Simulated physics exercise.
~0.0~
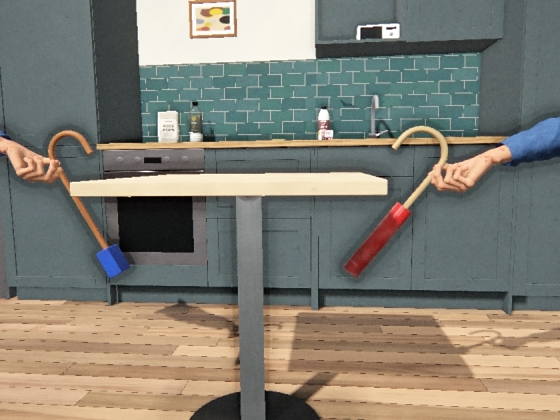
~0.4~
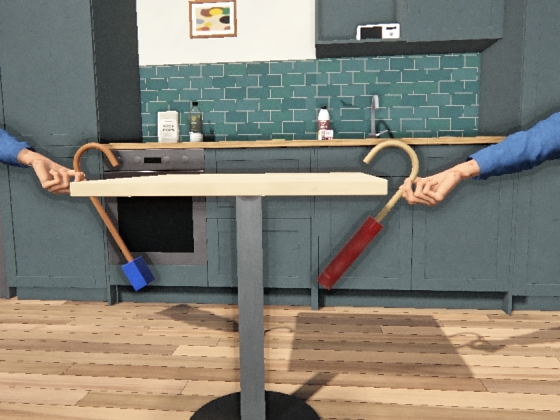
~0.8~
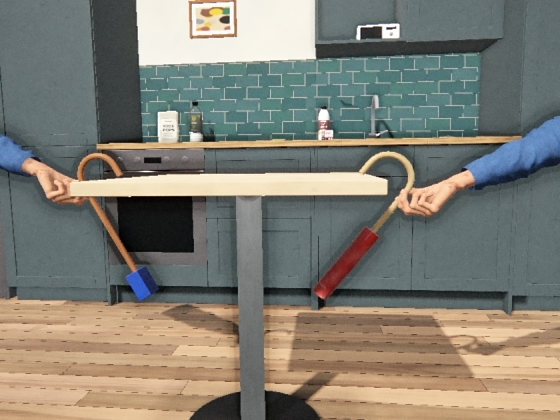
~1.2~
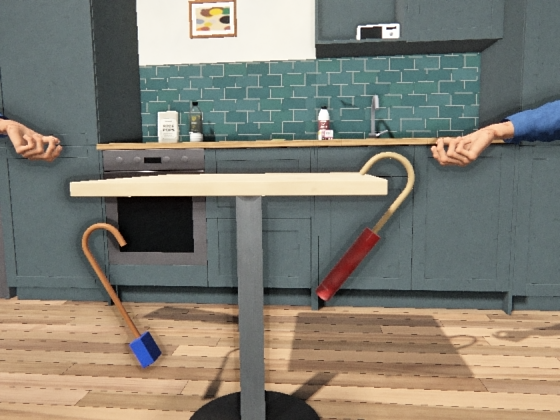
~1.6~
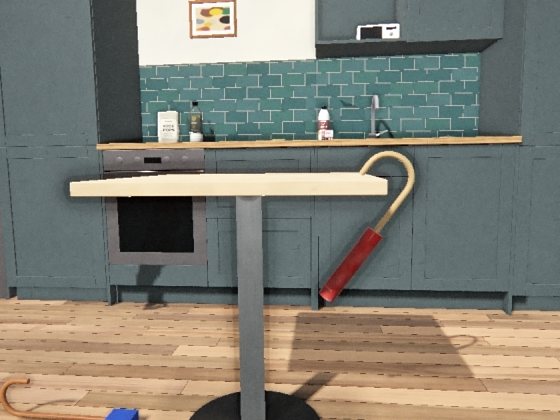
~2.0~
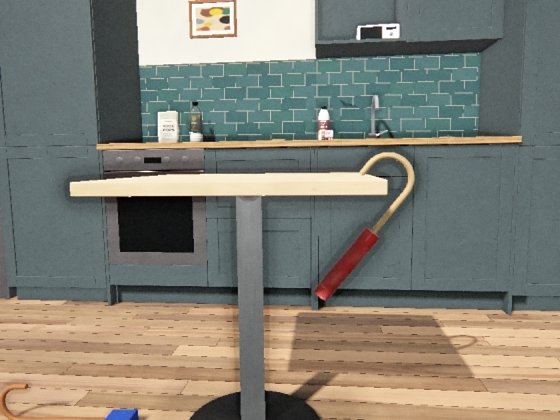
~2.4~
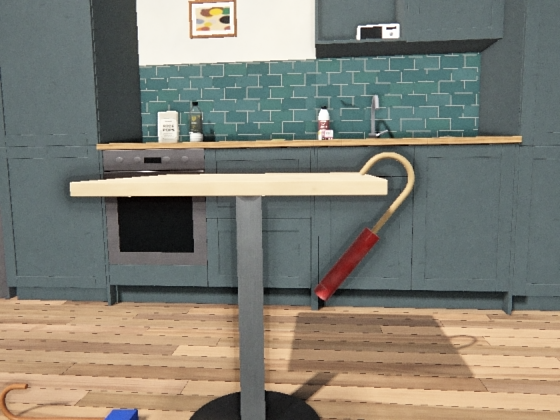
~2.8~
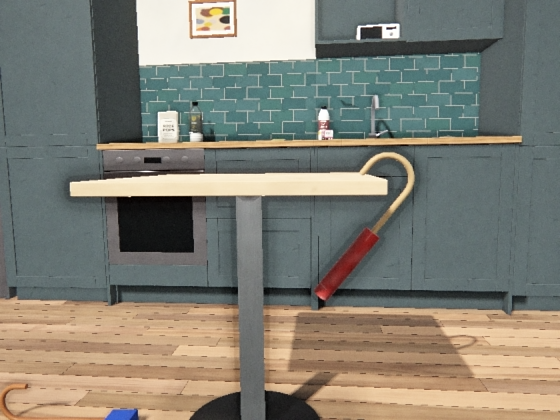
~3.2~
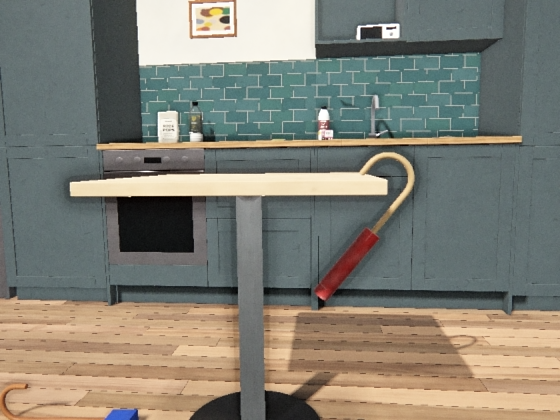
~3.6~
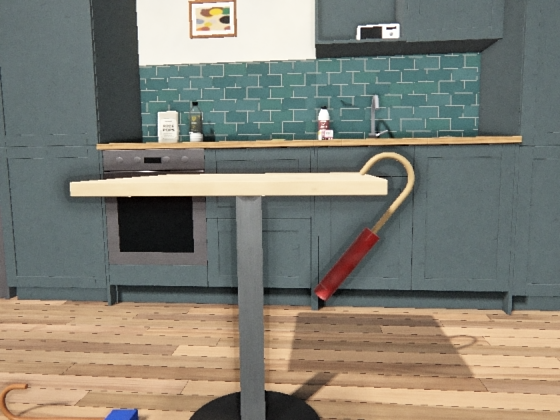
A blue brush and a red umbrella were hooked by two hands over opposite ends of a small table, and once the hands let go, the brush on the left dropped to the floor while the umbrella stayed hanging on the right.
